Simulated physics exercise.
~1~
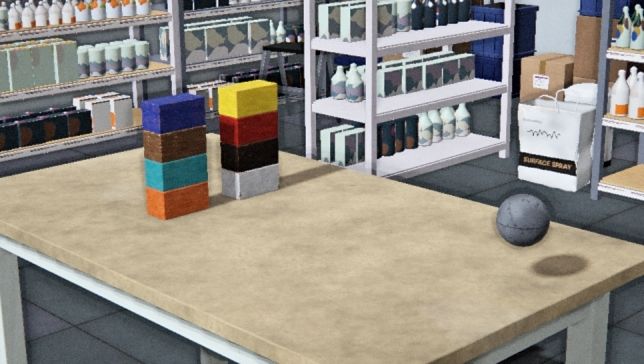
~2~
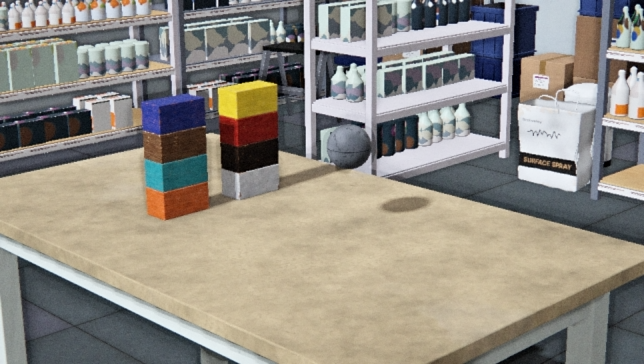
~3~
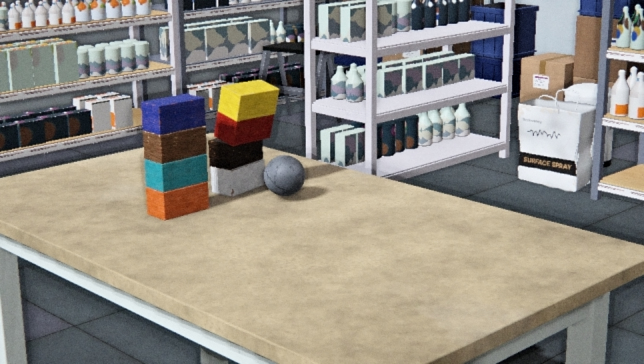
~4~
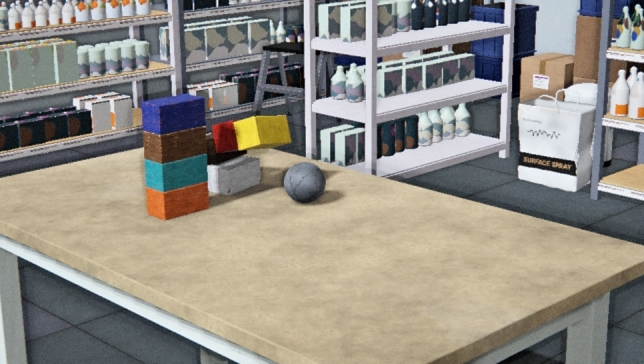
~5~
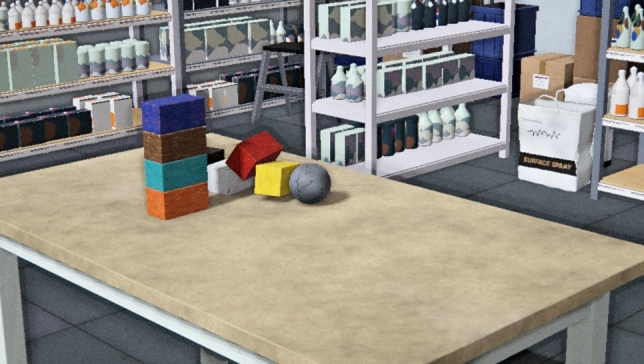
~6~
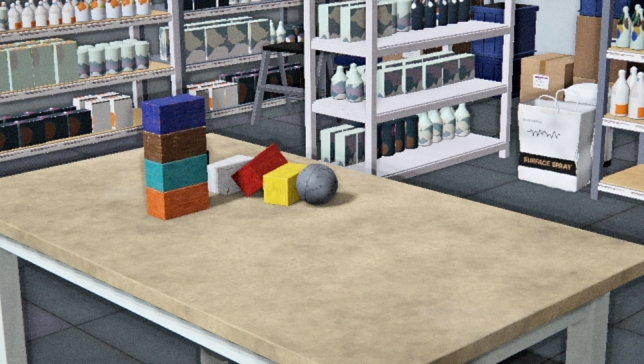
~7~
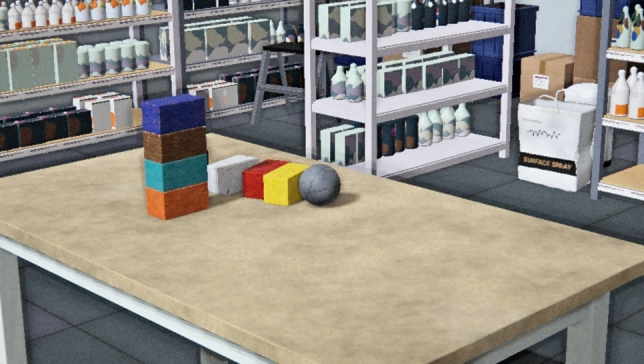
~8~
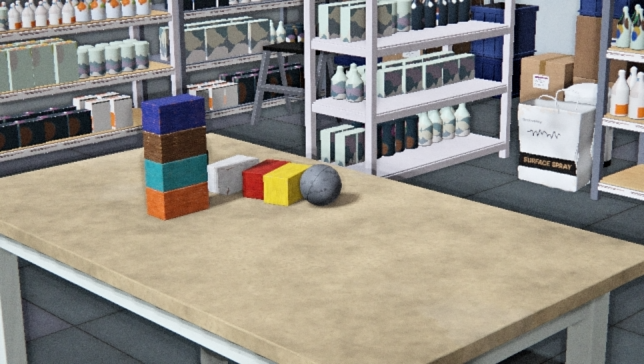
A grey ball flies leftward over a pale tabletop toward two neat stacks of coloured blocks, with shelves of bottles behind. It strikes the right-hand stack, pushing the black and white blocks left while the yellow and red ones on top tilt over. The ball rebounds to the right as the upper blocks tumble down, and the black block drops out of sight behind the other stack. The yellow block lands beside the ball, and the red one rolls down next to it. At the end, white, red, yellow and ball rest in a row, while the left stack still stands untouched.
